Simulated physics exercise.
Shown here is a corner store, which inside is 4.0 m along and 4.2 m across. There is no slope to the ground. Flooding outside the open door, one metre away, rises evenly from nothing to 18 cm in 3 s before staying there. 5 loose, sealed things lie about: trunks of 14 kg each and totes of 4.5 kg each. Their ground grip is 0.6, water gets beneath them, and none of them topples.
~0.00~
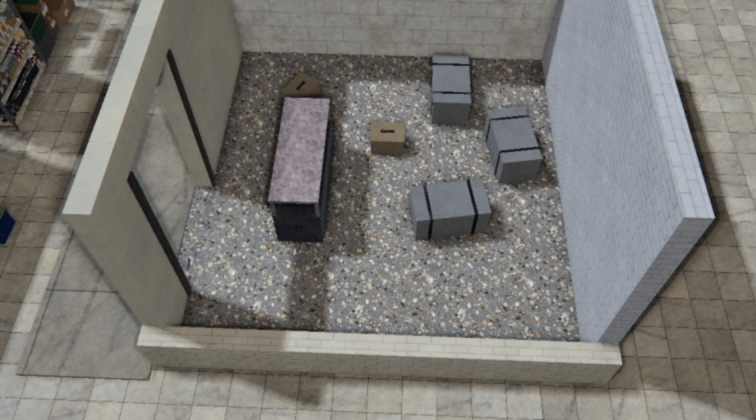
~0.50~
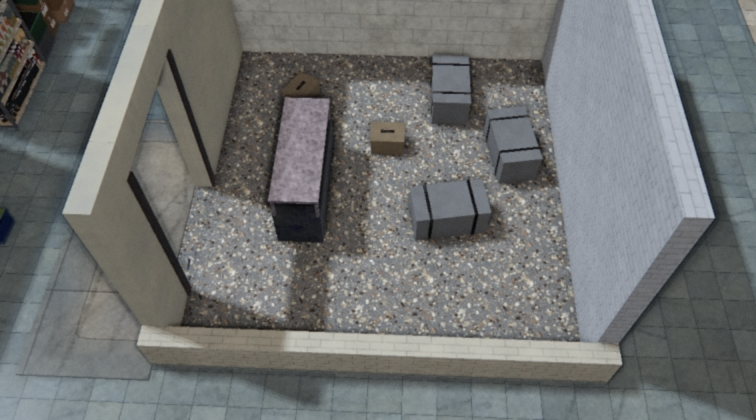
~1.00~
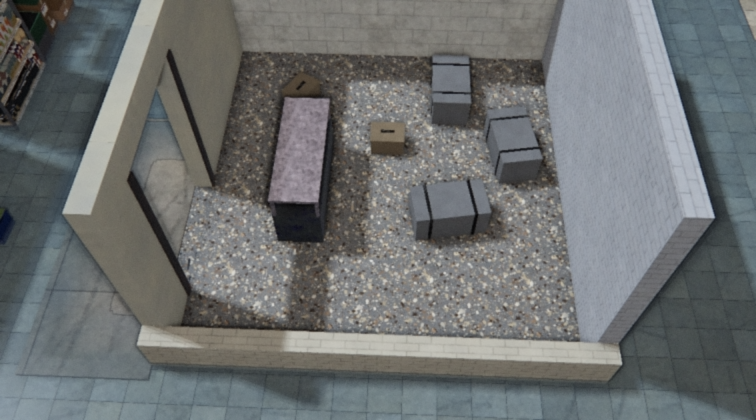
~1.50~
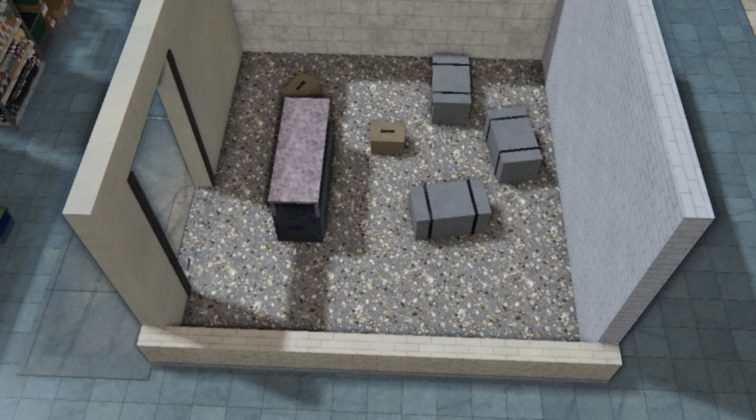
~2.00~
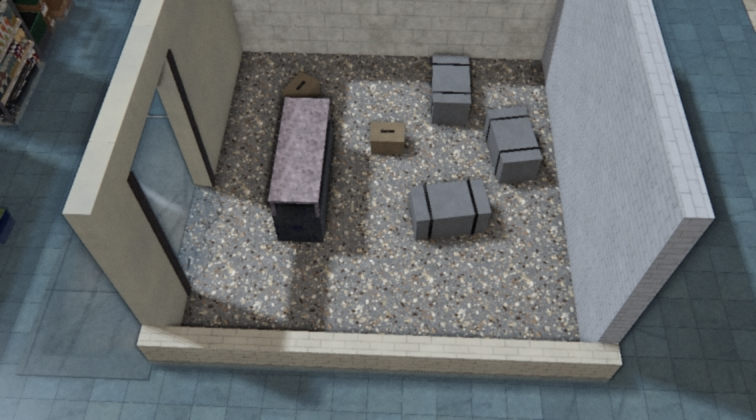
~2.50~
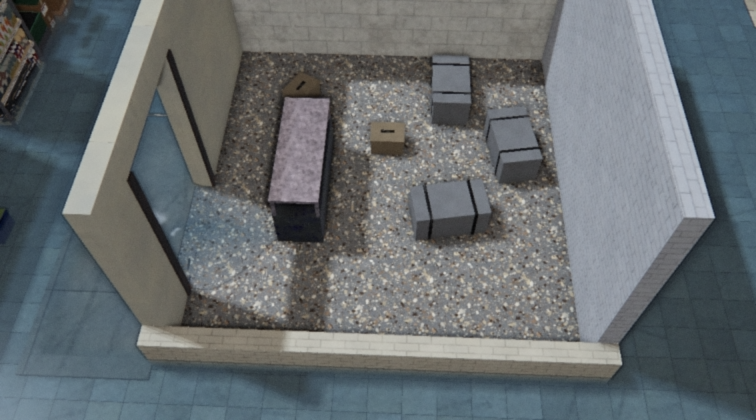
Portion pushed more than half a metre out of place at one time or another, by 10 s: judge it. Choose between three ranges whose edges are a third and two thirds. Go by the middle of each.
The range is the lowest, under a third.
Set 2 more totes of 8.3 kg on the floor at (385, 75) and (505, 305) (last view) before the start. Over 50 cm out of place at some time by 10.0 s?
Well, the first one stays inside the mark, and the second tops the mark.
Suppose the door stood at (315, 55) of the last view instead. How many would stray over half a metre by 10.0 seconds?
Then 3 of them would.
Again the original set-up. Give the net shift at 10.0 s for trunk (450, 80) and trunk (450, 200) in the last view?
5 cm and 10 cm respectively.
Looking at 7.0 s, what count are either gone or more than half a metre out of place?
I make it 0 by then.
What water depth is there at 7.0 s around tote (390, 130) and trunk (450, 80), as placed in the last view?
Roughly 0 and 1 cm.
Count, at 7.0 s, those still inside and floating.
1 at that moment.
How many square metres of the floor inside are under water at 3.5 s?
Somewhere about 2.5 m2, give or take.
After 3.5 s 0 of 5 are over 50 cm from their spots; 0 afloat.
After 4.5 s 0 of 5 are over 50 cm from their spots; 0 afloat.
After 7.0 s 0 of 5 are over 50 cm from their spots; 1 afloat.
After 10.0 s 1 of 5 are over 50 cm from their spots, and 1 have been at some point; 3 afloat.
